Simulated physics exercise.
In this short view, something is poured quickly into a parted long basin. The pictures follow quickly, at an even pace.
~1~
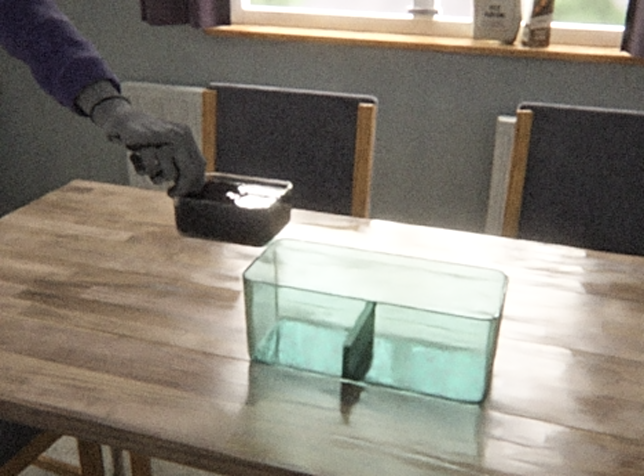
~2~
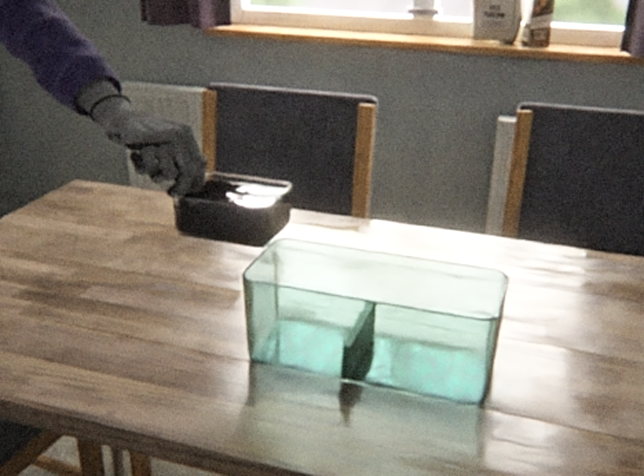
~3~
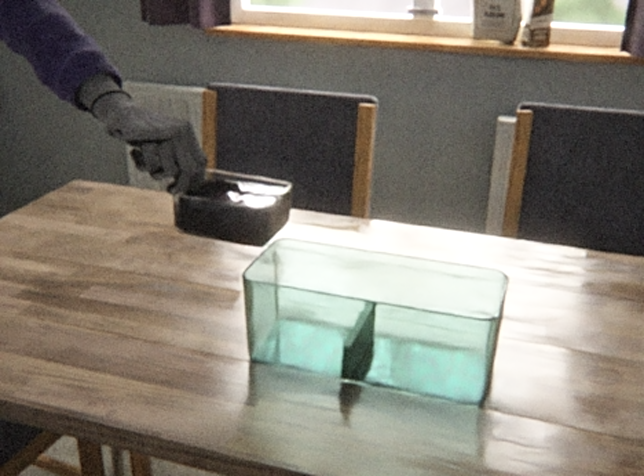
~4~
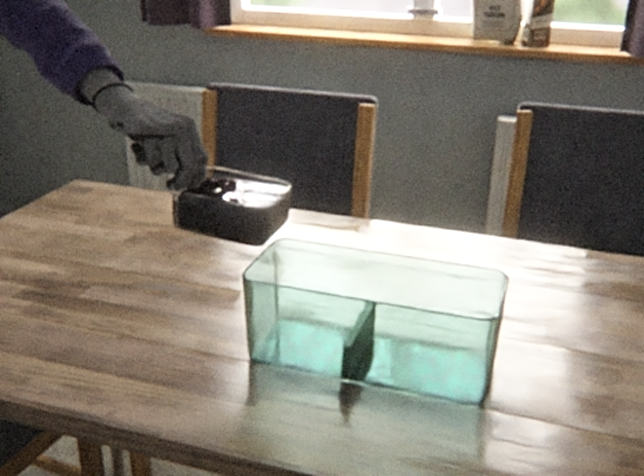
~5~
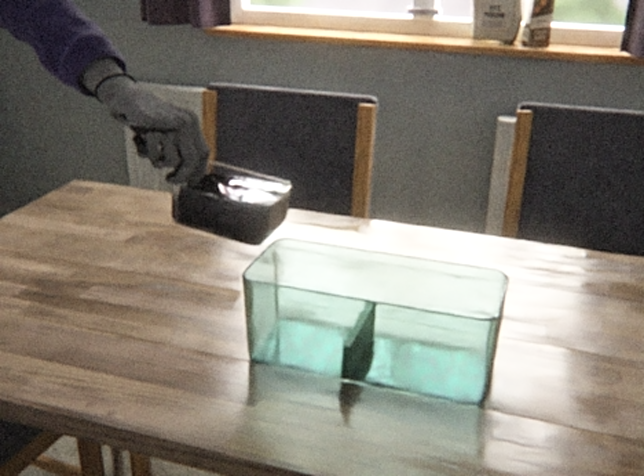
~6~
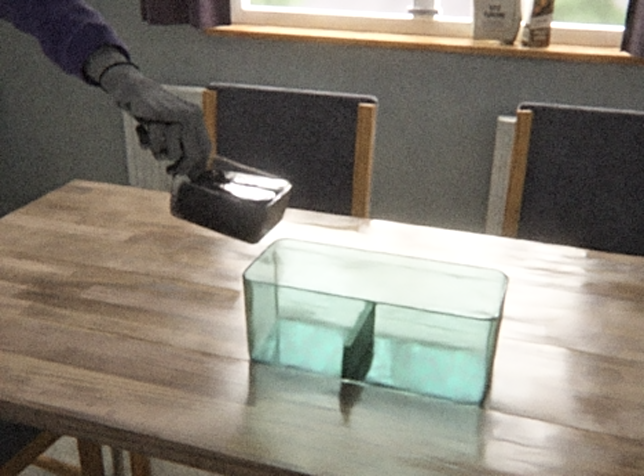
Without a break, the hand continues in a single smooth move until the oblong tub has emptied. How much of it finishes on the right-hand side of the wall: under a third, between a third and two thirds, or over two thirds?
I predict a little ends up right of the wall, short of one third.
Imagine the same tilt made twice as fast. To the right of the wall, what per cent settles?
Around 55 percent.
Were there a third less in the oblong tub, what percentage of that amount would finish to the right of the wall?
That share would be some 0 parts in a hundred.
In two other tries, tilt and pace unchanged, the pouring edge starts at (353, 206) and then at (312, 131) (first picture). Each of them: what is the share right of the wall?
95 %, then 85 %.
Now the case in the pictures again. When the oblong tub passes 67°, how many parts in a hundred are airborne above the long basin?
Share in flight: Approx. 35 %.
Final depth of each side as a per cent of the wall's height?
60 % left, 10 % right.
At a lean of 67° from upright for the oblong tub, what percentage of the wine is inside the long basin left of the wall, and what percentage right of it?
I'd put the left part near 30 per cent and the right part near 0.
A moment on, the oblong tub is tipped part way and 31 per cent is still to pour, 32 is left of the wall and 0 right of it.
Next, the oblong tub is tipped right over and 4 per cent is still to pour, 74 is left of the wall and 14 right of it.
Then the oblong tub is tipped right over and 0 per cent is still to pour, 83 is left of the wall and 15 right of it.
Later the oblong tub is tipped right over and 0 per cent is still to pour, 83 is left of the wall and 15 right of it.
At rest 83 per cent lies left of the wall, 15 right of it and 2 outside.
